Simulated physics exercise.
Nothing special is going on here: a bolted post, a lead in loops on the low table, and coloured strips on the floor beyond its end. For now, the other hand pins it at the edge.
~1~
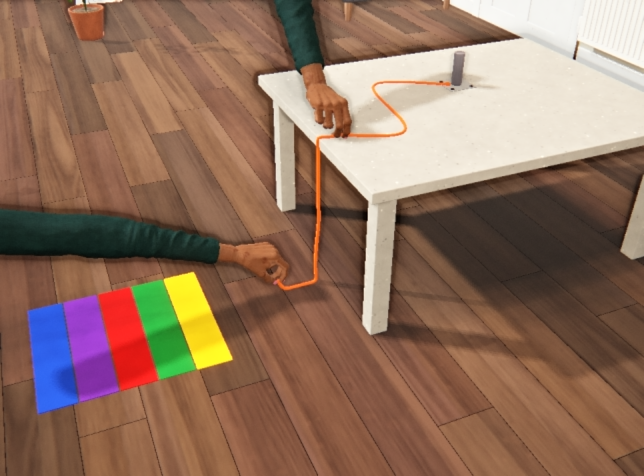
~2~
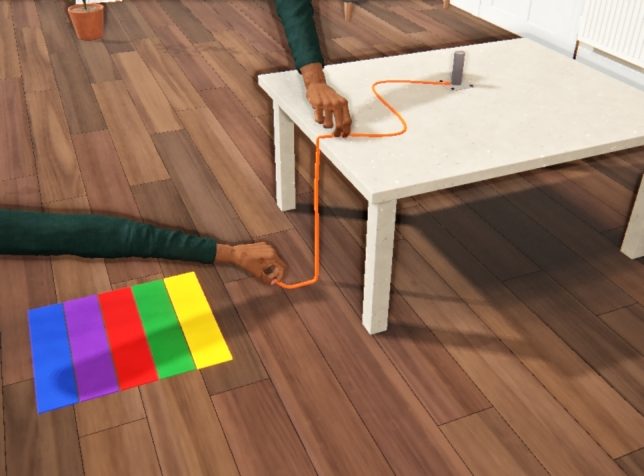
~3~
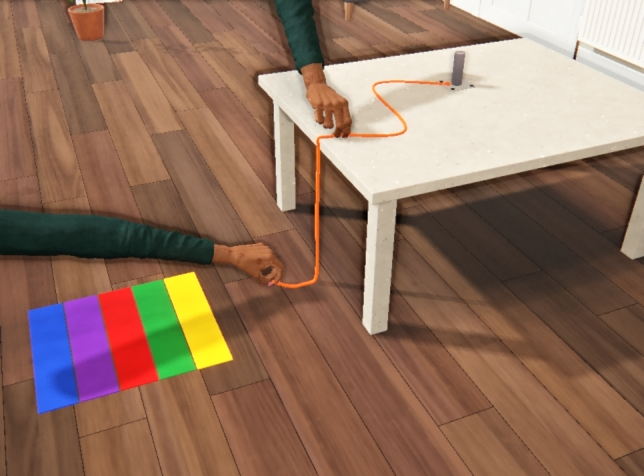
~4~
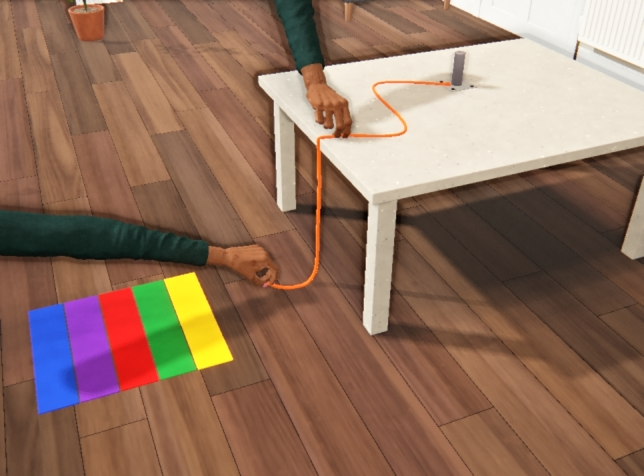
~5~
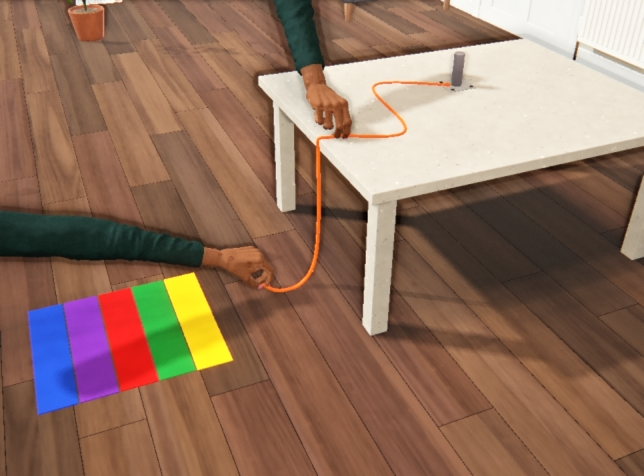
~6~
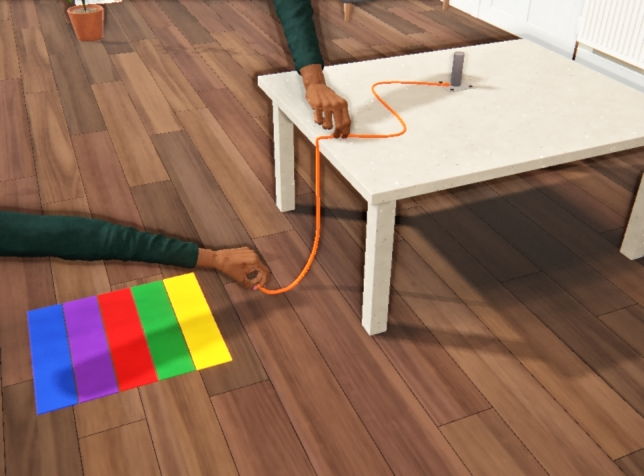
An orange cord winds across a low white table at the right, seen from above at an angle in a room with a brown wooden floor. One dark-sleeved hand pins it at the table's edge, while another holds its hanging end near blue, purple, red, green and yellow strips on the floor. The lower hand draws the end slightly left toward the strips, and the cord's bend rounds into a smoother curve.
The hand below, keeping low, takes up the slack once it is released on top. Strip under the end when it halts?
Blue strip.
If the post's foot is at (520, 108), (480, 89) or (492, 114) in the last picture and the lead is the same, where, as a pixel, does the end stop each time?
First close to (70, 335), next close to (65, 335), last close to (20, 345).
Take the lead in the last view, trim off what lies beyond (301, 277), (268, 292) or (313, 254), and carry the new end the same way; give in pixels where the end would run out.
In that order: (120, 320), (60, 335) and (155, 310).
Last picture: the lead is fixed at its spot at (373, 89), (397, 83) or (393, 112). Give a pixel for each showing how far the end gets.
The pixel places are (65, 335), (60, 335) and (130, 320), one per try.
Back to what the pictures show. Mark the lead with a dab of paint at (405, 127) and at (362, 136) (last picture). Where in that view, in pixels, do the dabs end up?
Final positions are (299, 135) and (254, 169), in that order.
Soon after, end near (110, 322); over red.
After that, end near (64, 334); over blue.
At the stop, end near (38, 340); over blue. It gets as far as the blue strip.
